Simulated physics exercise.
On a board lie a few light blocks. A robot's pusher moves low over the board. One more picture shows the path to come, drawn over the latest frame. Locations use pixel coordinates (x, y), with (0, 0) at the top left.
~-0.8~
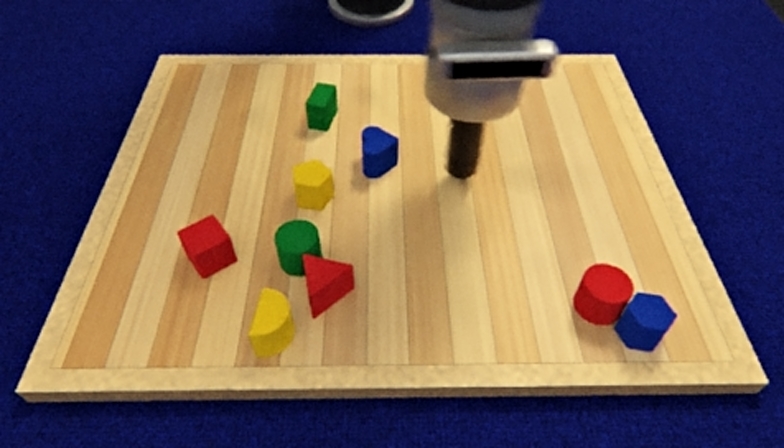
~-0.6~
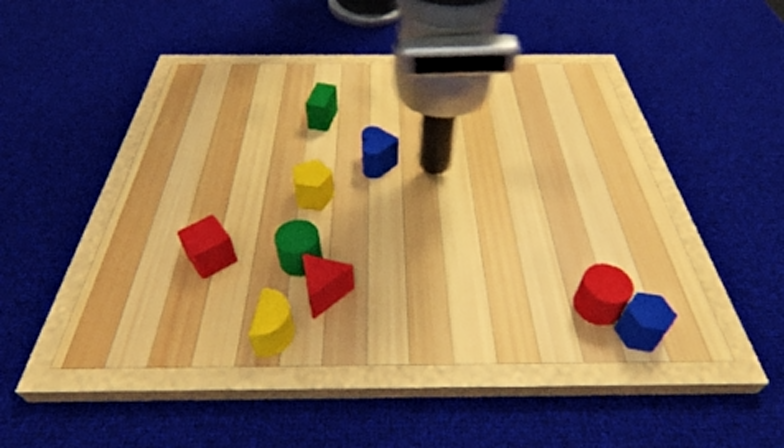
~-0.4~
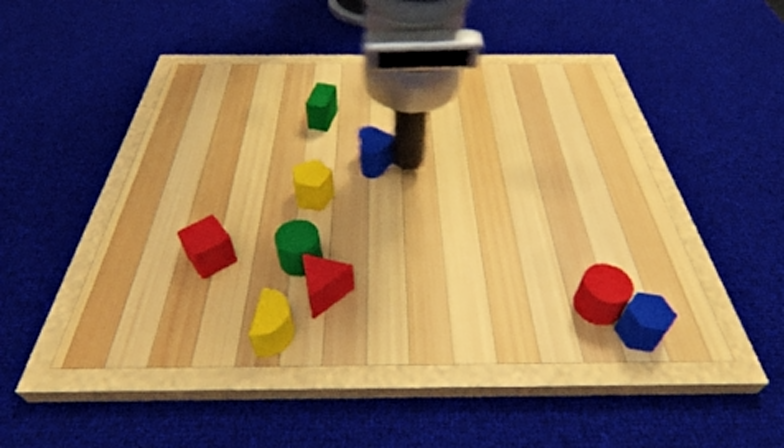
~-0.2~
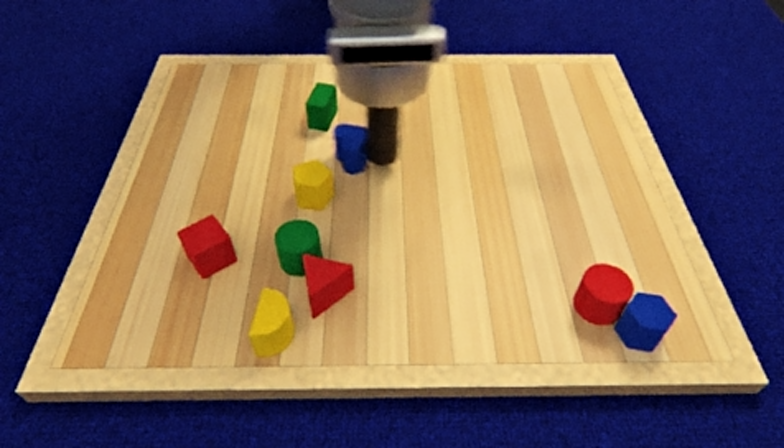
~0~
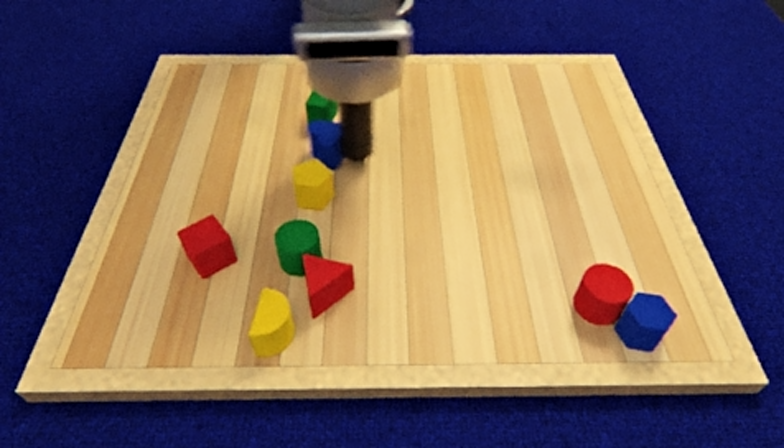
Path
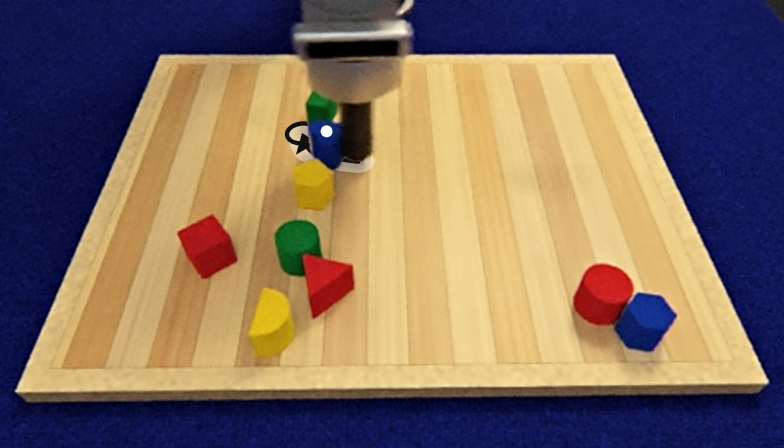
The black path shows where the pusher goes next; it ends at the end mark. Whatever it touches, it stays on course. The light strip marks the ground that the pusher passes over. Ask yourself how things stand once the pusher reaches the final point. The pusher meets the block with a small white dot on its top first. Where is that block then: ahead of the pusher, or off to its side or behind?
My prediction: No longer in front.
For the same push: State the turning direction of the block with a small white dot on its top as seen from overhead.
Answer: Anticlockwise.
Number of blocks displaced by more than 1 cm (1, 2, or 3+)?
My answer is one.
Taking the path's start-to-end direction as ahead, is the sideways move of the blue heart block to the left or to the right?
It shifts to the left.
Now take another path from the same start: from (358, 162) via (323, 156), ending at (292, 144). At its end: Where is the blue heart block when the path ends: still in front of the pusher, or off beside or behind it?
Once the path is finished, the blue heart block still sits ahead of the pusher.
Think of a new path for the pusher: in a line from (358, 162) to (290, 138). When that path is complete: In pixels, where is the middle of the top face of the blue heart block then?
It comes to (254, 117).
Drawn move, from (358, 162) through (332, 158) and (309, 150) to (302, 133); the dot is on the blue heart block.
The first path, step by step. Halfway along, pusher (317, 145); blue heart block (286, 126).
At the end, pusher (301, 123); yellow pentagonal block still; green oblong block (322, 91), turned 15° clockwise; blue heart block (269, 119), turned 35° anticlockwise.
